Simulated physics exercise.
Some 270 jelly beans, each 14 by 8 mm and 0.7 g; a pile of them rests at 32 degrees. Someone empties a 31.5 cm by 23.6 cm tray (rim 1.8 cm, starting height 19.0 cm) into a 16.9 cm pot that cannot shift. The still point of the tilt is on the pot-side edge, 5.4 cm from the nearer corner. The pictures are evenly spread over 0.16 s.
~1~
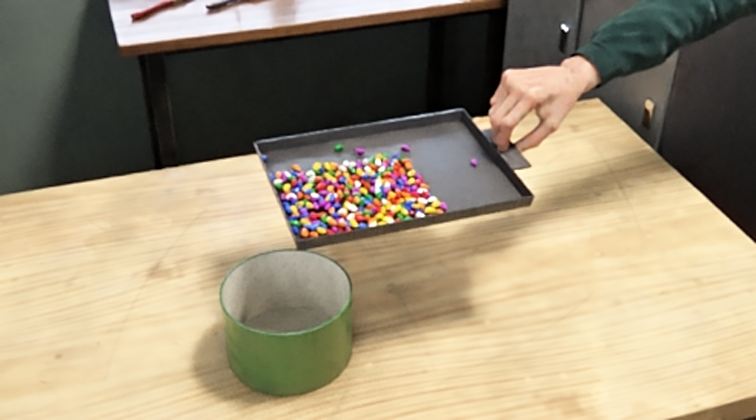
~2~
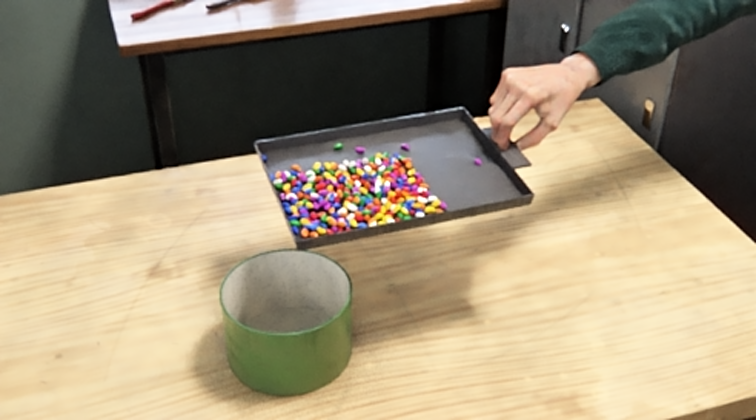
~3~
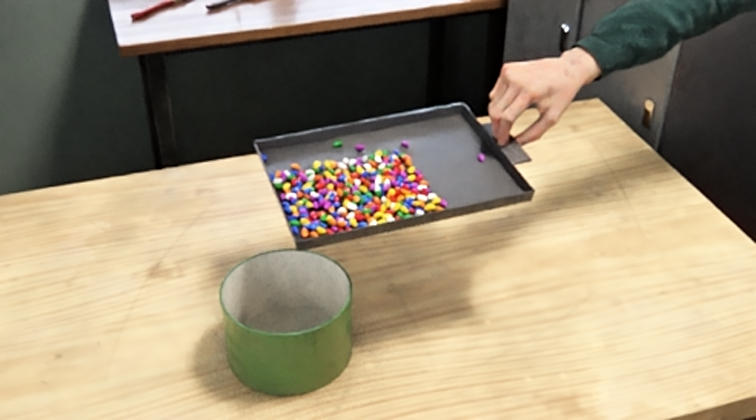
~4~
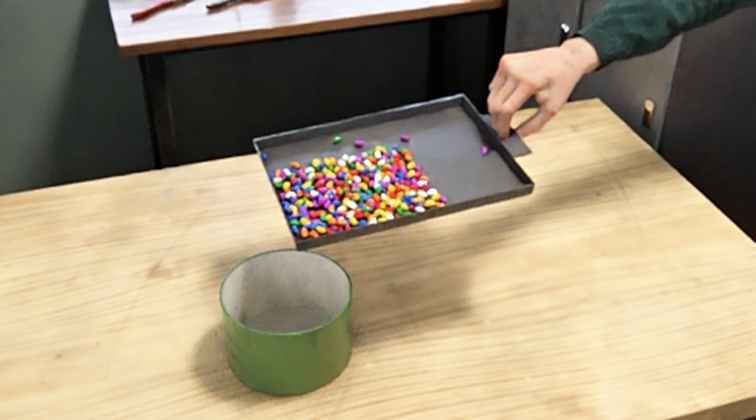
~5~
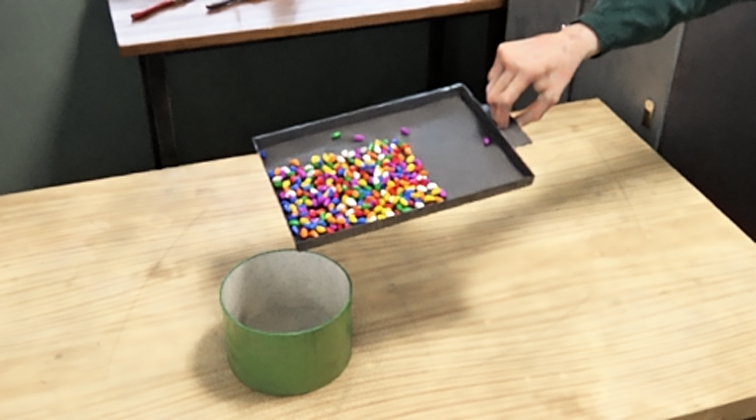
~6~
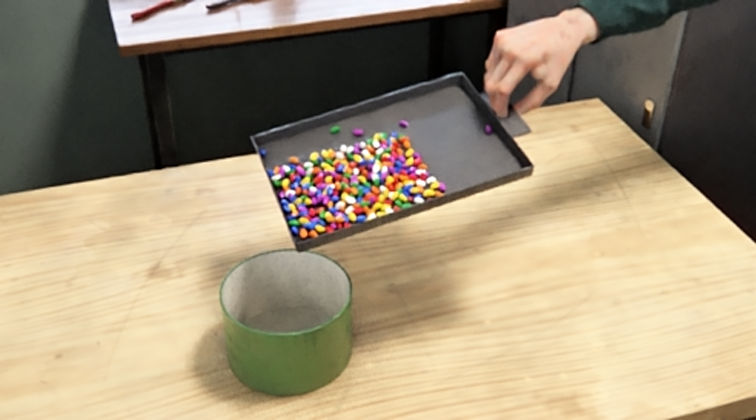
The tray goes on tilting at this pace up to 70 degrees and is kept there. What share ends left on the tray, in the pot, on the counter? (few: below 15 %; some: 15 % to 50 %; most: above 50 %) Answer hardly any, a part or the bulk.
Tray: A part, pot: The bulk, counter: Hardly any.
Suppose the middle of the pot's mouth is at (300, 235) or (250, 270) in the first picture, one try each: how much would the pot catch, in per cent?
About 0 and 55 per cent.
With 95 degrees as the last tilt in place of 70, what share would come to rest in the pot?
Then about 90 per cent.
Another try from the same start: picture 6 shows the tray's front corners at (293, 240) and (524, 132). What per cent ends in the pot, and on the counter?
Pot 30, counter 45.
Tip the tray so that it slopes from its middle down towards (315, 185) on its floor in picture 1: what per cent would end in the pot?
Some 20 per cent.
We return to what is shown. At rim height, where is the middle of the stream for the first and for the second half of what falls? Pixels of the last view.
At about (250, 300), then at (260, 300).
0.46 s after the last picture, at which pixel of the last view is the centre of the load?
At about (299, 184).
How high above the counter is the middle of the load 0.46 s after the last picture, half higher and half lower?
Some 24 cm.
Then, 0.27 s after the last picture, tilt 40 degrees; the tray holds 100 %, the pot 0 %.
Then, 0.46 s after the last picture, tilt 60 degrees; the tray holds 100 %, the pot 0 %.
Then, 0.76 s after the last picture, tilt 70 degrees; the tray holds 40 %, the pot 40 %.
In the end, tray 25 %, pot 65 %, counter 5 %.
